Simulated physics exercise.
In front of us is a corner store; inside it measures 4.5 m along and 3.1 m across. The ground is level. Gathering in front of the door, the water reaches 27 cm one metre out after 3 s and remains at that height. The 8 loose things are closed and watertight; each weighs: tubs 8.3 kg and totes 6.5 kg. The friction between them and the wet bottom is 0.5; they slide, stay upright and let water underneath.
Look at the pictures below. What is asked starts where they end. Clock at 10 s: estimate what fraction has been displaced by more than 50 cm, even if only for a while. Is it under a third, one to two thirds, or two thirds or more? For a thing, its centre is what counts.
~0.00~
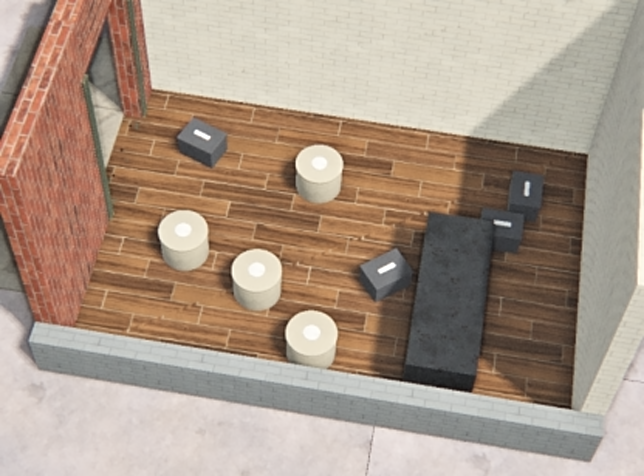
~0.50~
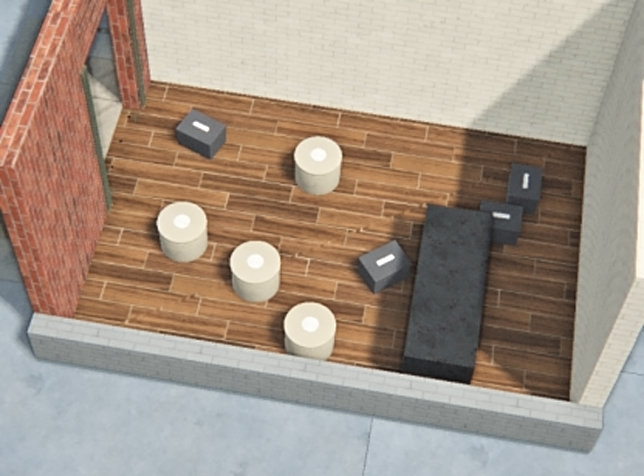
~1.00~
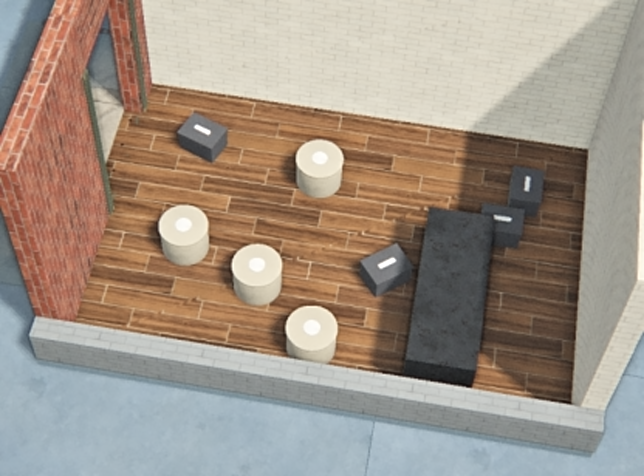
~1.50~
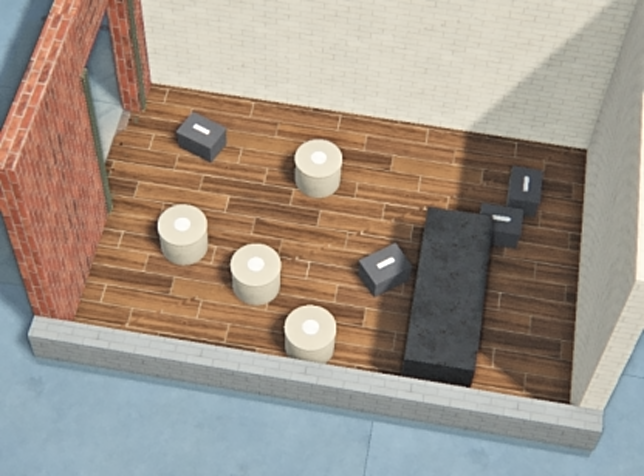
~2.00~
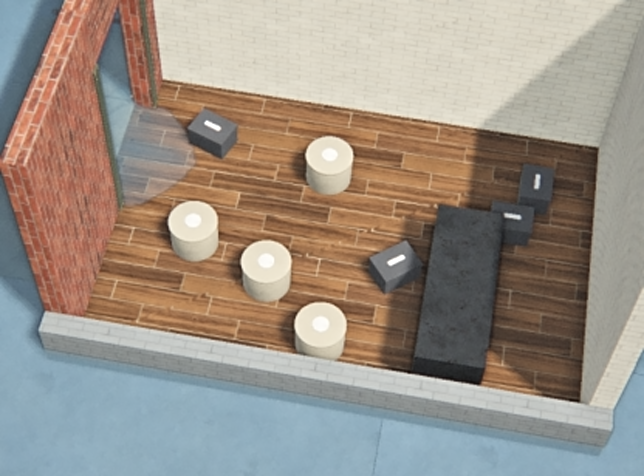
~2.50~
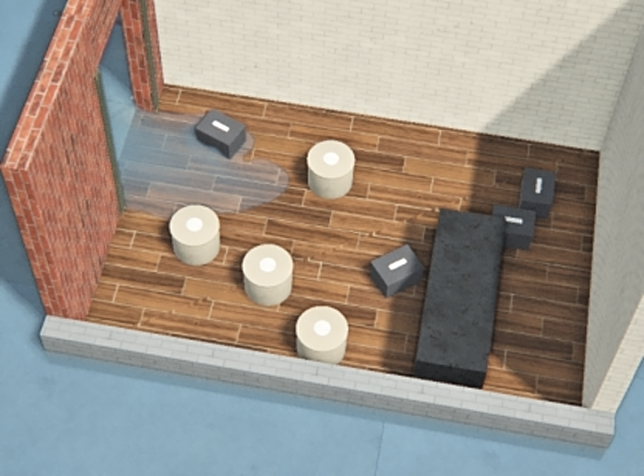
A two-thirds majority or more.
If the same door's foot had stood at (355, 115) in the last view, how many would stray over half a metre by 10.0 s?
Then the count would be 7.
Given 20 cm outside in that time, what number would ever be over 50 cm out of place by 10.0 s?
In that case 7 of them.
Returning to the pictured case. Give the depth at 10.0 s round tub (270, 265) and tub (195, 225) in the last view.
Close to 10 and 9 centimetres.
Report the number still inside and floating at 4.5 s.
Count: 2.
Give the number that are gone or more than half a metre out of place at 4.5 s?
I get 3.
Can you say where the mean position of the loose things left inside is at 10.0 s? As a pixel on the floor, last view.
Close to pixel (350, 316).
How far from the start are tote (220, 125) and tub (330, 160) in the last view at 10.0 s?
400 cm and 200 cm respectively.
After 3.5 s 1 of 8 are over 50 cm from their spots; 0 afloat.
After 4.5 s 3 of 8 are over 50 cm from their spots; 2 afloat.
After 7.0 s 8 of 8 are over 50 cm from their spots; 6 afloat.
After 10.0 s 7 of 8 are over 50 cm from their spots, and 8 have been at some point; 8 afloat.
